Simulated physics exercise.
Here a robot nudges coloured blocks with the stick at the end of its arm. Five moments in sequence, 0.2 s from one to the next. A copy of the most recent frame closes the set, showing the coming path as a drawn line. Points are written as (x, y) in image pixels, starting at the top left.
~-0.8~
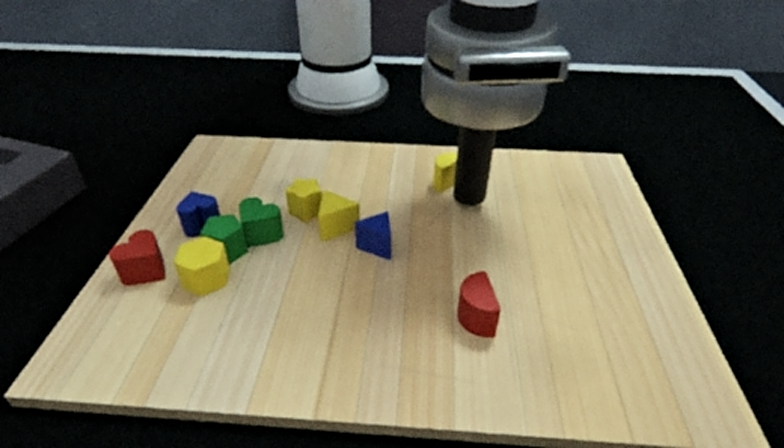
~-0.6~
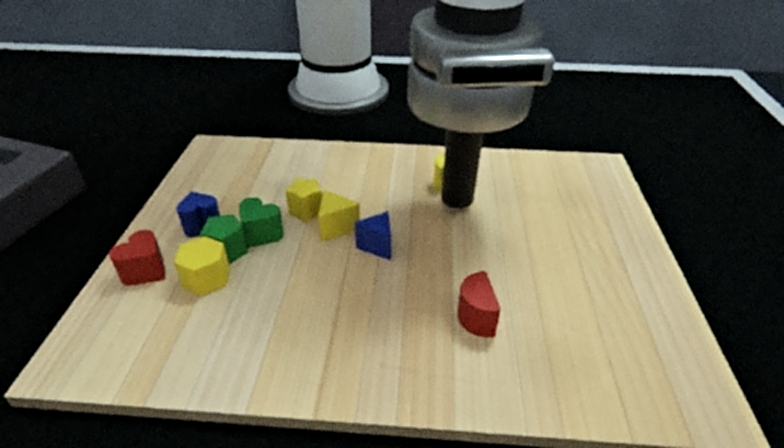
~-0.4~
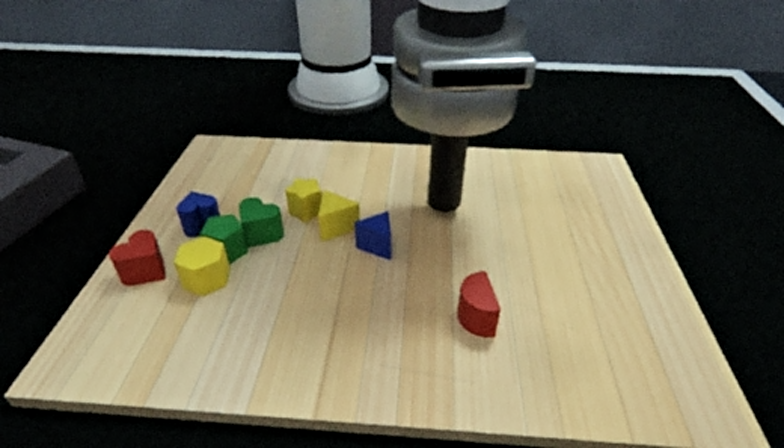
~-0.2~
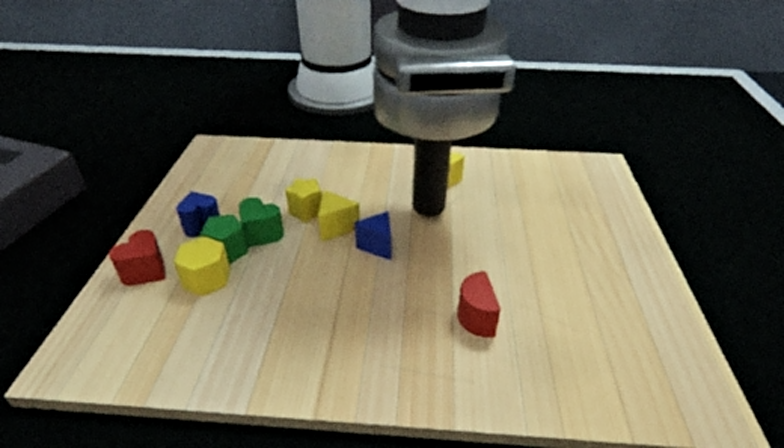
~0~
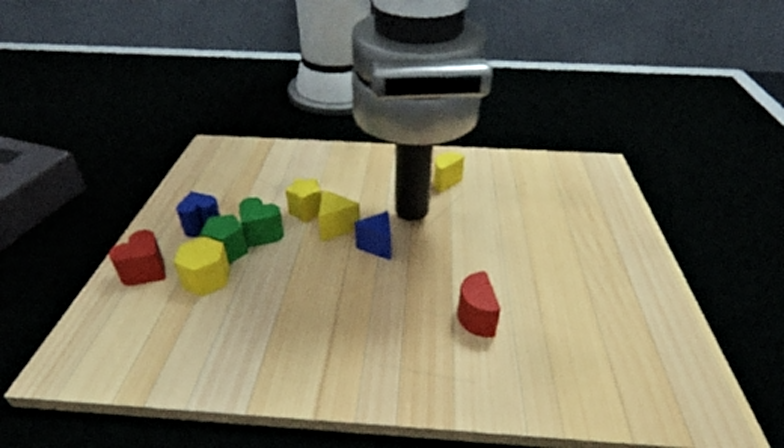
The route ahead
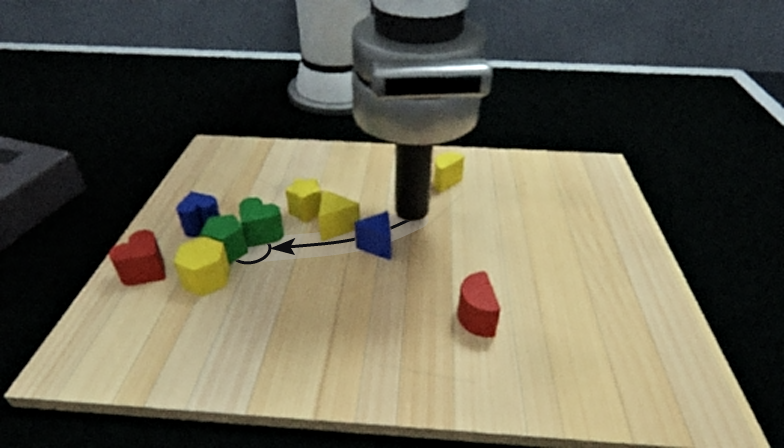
On a wooden board, a robot arm moves its stick left while the blocks stay still.
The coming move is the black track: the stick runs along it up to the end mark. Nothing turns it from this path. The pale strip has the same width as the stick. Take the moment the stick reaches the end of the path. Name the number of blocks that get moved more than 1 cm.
Three or more move.
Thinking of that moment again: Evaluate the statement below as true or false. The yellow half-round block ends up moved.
Answer: False.
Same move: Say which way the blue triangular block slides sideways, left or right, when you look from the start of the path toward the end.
Measured against the direction from start to end, the blue triangular block shifts toward the left-hand side.
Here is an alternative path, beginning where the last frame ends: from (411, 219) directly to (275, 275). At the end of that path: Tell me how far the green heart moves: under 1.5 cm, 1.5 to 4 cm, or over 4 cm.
Below 1.5 cm.
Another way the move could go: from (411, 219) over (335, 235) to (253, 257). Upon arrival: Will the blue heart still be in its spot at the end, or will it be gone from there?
At the end of the path, the blue heart remains in its old spot.
Drawn move, from (411, 219) through (365, 237) and (309, 245) to (251, 250).
The first path, step by step. One third of the way, stick (364, 229); yellow triangular block (324, 202); blue triangular block (364, 235), turned 55° anticlockwise.
Two thirds of the way, stick (307, 237); yellow triangular block (292, 197), turned 85° clockwise; blue triangular block (360, 236), turned 85° anticlockwise.
At the end, stick (249, 242); green pentagonal block (205, 226); green heart (241, 203); yellow triangular block (288, 197), turned 115° clockwise; blue triangular block (360, 236), turned 85° anticlockwise; yellow half-round block still.
